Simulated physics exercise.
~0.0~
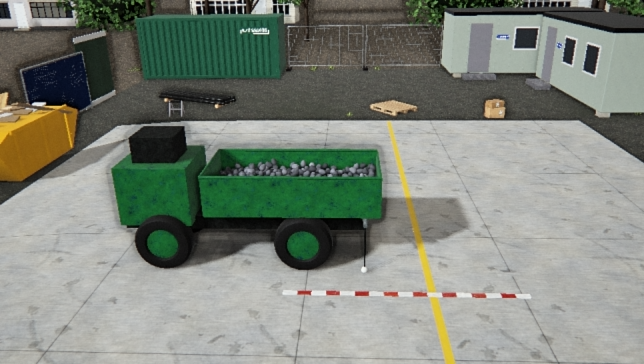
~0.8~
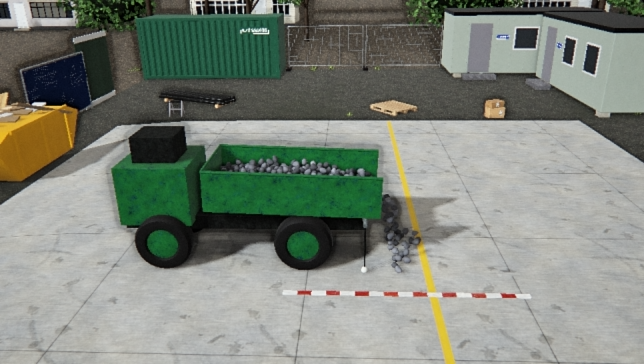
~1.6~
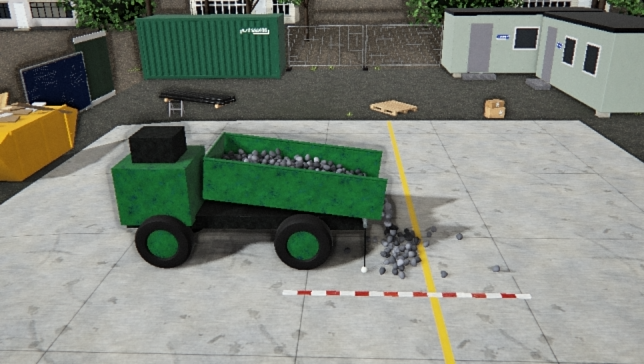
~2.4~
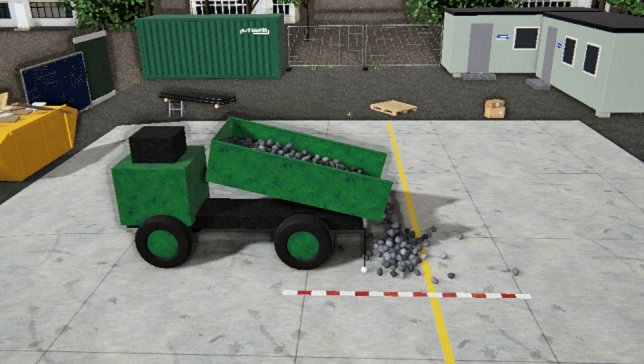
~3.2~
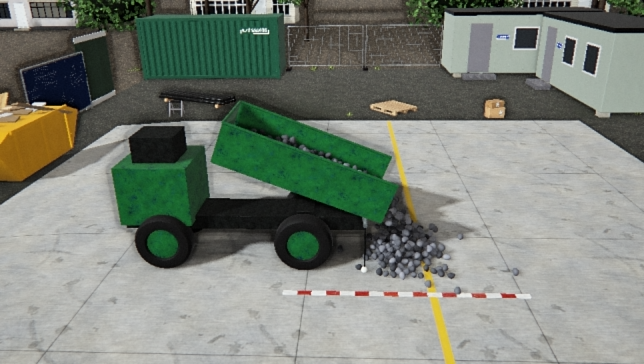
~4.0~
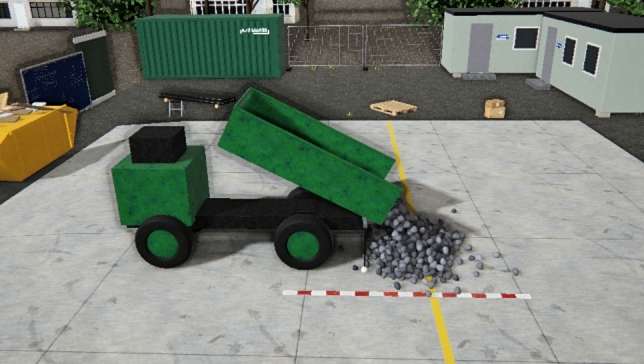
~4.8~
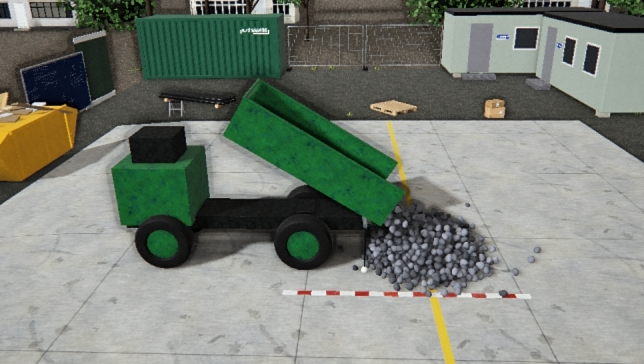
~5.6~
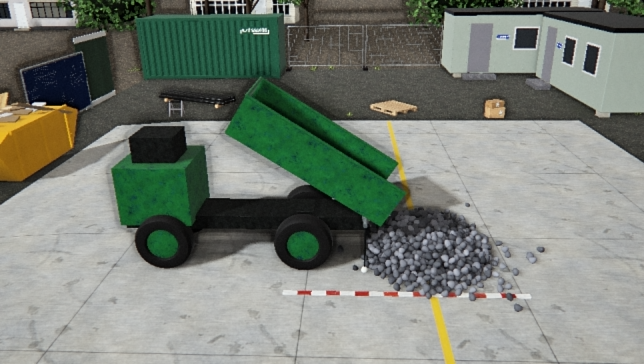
Green tipper truck raising its body and pouring grey stones into a heap across a yellow line, ending empty and still tilted.
